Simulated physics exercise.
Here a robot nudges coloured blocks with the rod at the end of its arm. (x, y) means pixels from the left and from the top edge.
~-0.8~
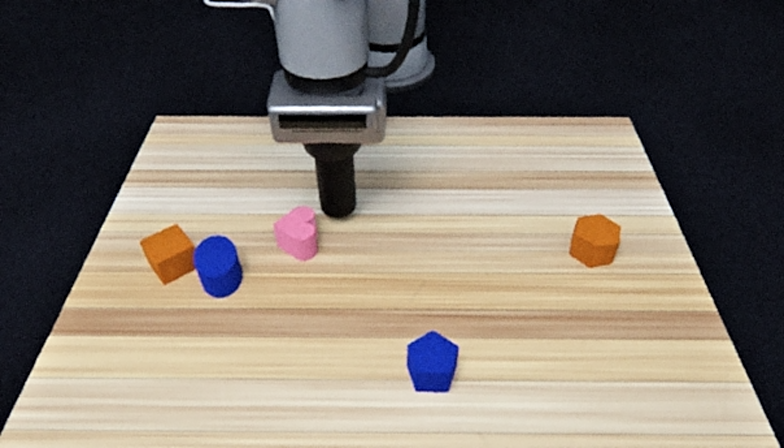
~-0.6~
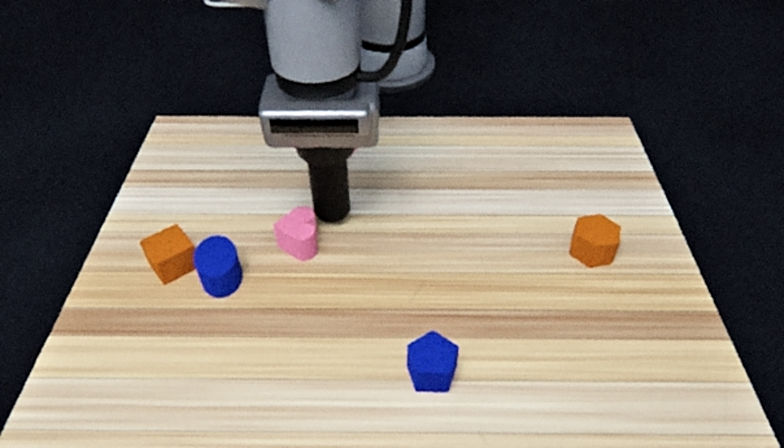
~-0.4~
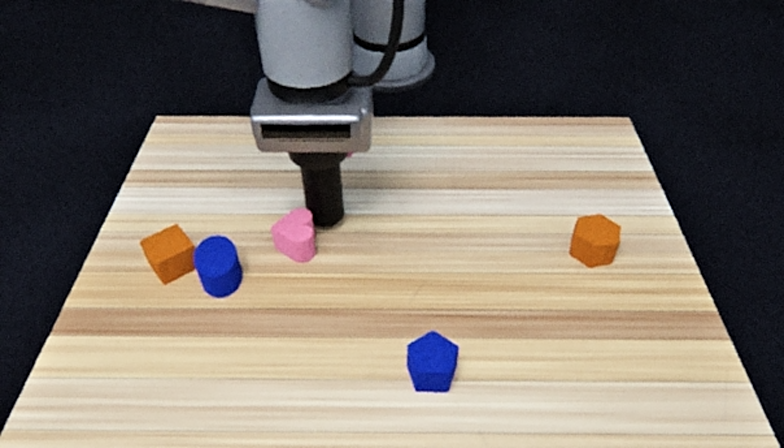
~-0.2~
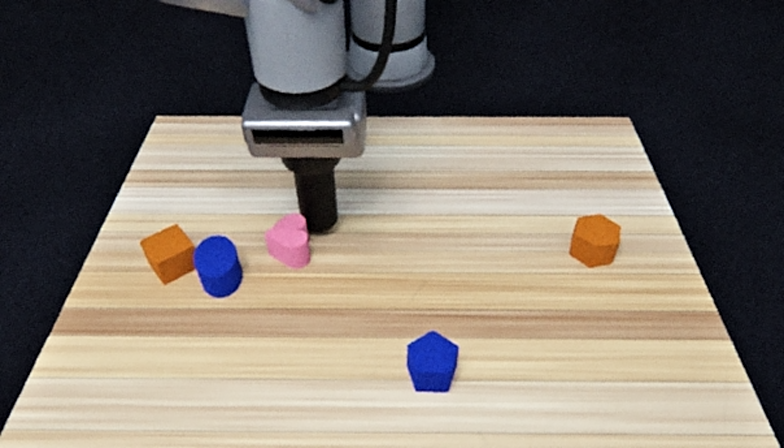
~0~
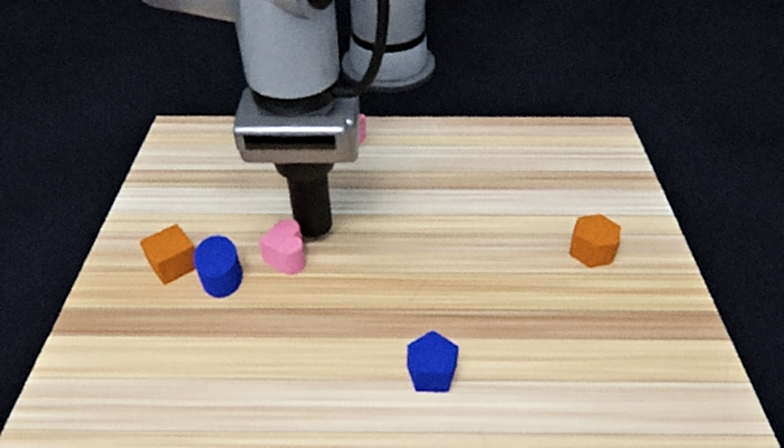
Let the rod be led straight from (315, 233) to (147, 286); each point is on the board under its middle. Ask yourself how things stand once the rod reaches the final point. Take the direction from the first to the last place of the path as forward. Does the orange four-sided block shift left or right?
Toward the right.
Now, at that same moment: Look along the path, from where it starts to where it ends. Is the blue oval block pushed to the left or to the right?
My prediction: Leftwards.
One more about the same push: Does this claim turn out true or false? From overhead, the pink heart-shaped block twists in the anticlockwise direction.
My answer: True.
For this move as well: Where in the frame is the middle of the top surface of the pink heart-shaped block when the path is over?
Around (260, 257).
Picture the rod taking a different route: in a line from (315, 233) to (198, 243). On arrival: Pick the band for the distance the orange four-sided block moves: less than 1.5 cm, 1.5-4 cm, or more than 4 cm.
The orange four-sided block ends up very close, under 1.5 cm away.
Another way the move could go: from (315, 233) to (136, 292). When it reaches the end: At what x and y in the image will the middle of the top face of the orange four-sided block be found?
Near (117, 243).
What follows on the original path. One third of the way, rod at (260, 243); pink heart-shaped block at (261, 255), turned 85° anticlockwise.
Two thirds of the way, rod at (203, 261); orange four-sided block at (153, 243), turned 10° clockwise; blue oval block at (182, 278), turned 50° anticlockwise; pink heart-shaped block at (260, 257), turned 95° anticlockwise.
At the end, rod at (144, 279); orange four-sided block at (119, 242), turned 85° clockwise; blue oval block at (171, 287), turned 85° anticlockwise; pink heart-shaped block at (260, 257), turned 95° anticlockwise.
